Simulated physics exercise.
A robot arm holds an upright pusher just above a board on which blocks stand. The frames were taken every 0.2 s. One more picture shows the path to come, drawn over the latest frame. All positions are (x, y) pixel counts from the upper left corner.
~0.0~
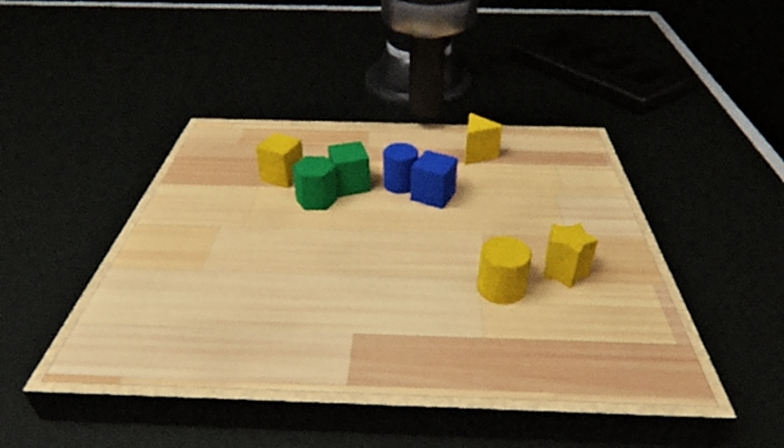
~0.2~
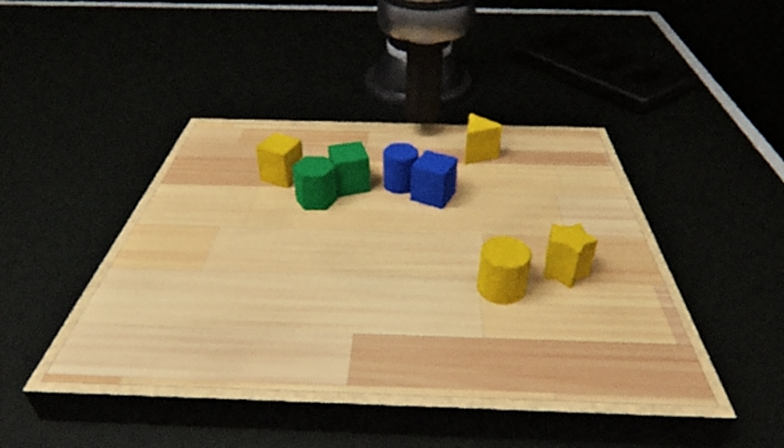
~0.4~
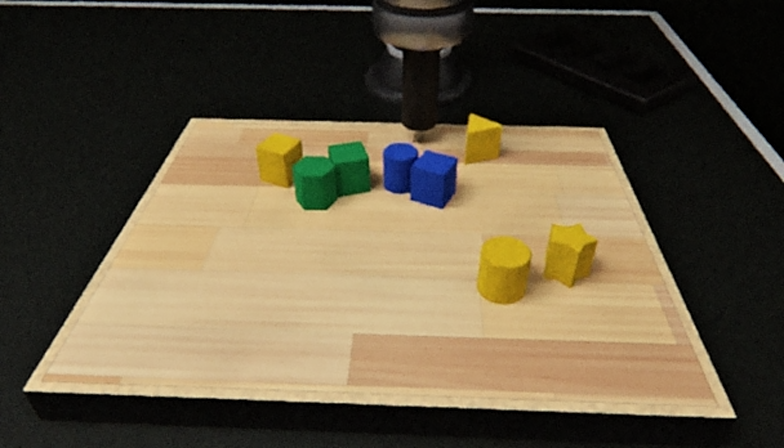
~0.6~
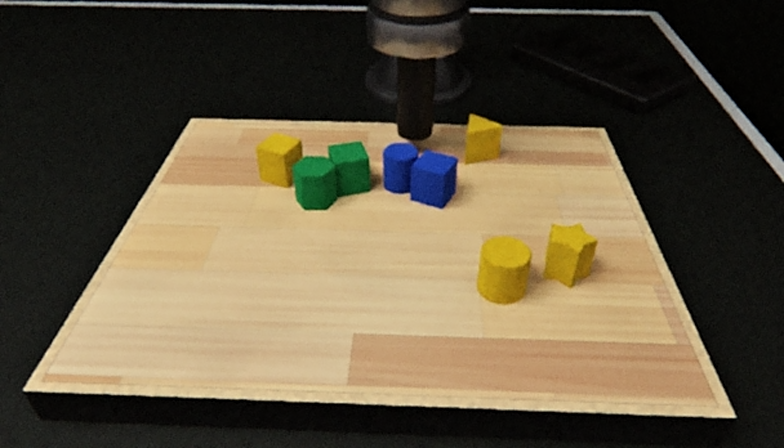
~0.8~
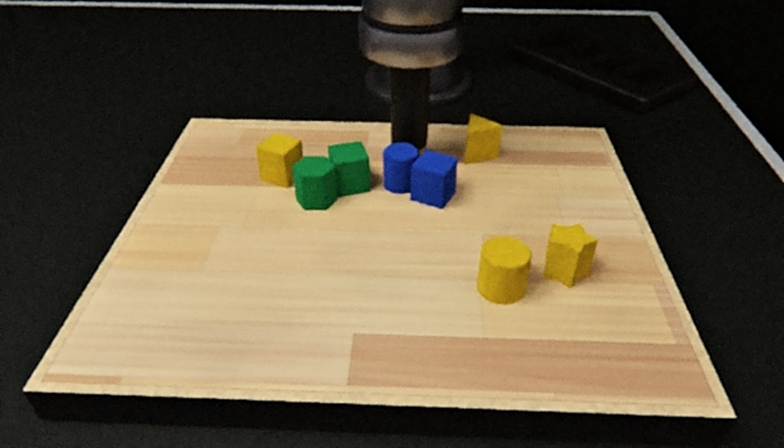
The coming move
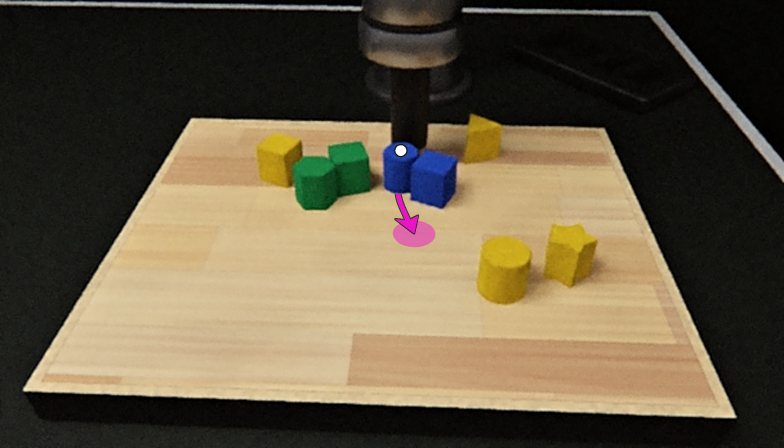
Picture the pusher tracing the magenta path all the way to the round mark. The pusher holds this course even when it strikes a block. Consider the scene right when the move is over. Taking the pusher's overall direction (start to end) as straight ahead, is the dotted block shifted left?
No
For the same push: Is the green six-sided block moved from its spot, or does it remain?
It stays.
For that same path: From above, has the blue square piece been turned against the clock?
I'd say yes.
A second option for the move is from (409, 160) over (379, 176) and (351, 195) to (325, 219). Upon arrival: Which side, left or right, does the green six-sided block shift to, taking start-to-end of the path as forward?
Moves right.
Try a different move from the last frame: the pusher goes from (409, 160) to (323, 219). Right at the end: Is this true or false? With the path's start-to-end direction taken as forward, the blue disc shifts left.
The claim holds.
Drawn move, from (409, 160) through (399, 182) and (402, 206) to (414, 233); the dot is on the blue disc.
The first path, step by step. One third of the way, pusher at (399, 165); blue disc at (394, 169).
Two thirds of the way, pusher at (402, 189); blue disc at (390, 194); blue square piece at (441, 166), turned 30° anticlockwise.
At the end, pusher at (415, 215); green six-sided block still; green square piece still; blue disc at (385, 216); blue square piece at (442, 166), turned 35° anticlockwise.
